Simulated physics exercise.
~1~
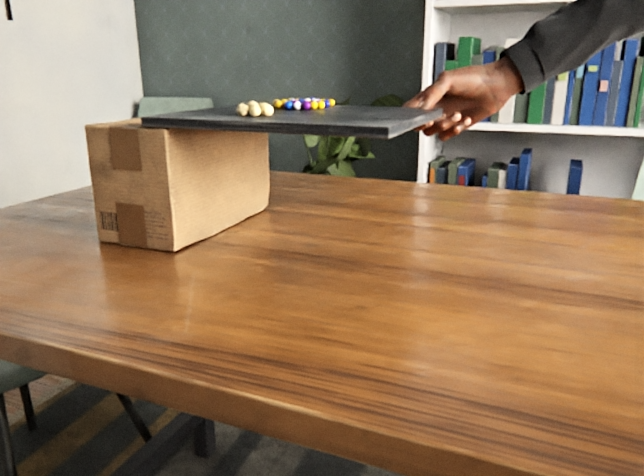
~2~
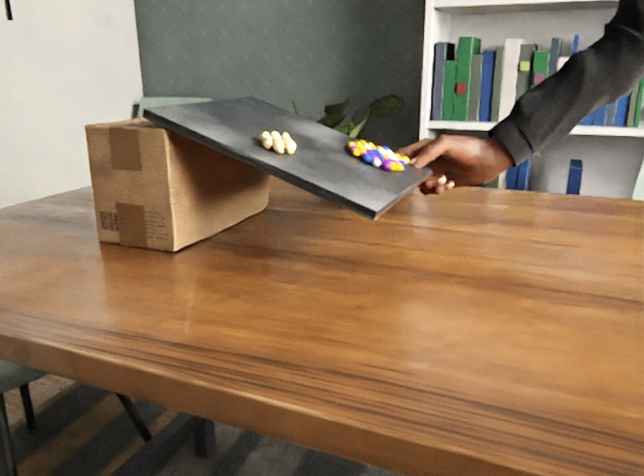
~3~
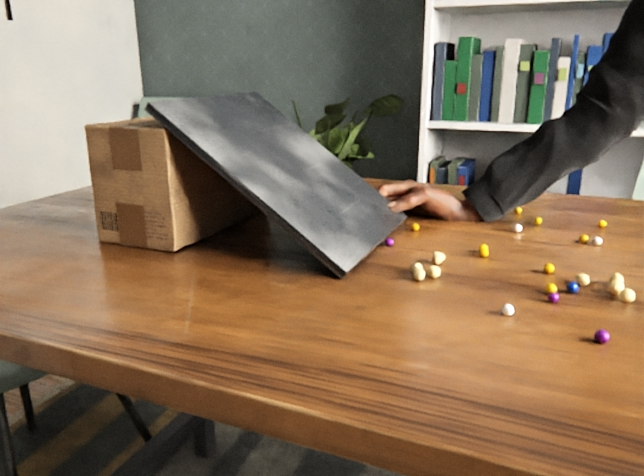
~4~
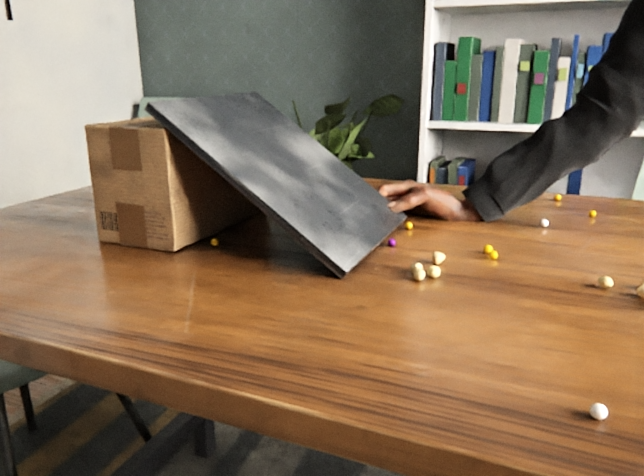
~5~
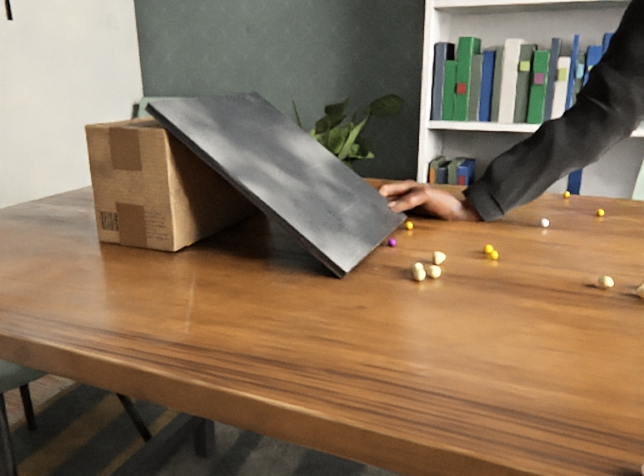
In the video, a hand lowers one end of a dark board propped on a cardboard box until it meets the wooden table, and pale pieces and colourful little balls slide off and scatter, most pale pieces stopping nearer while many balls roll farther away.
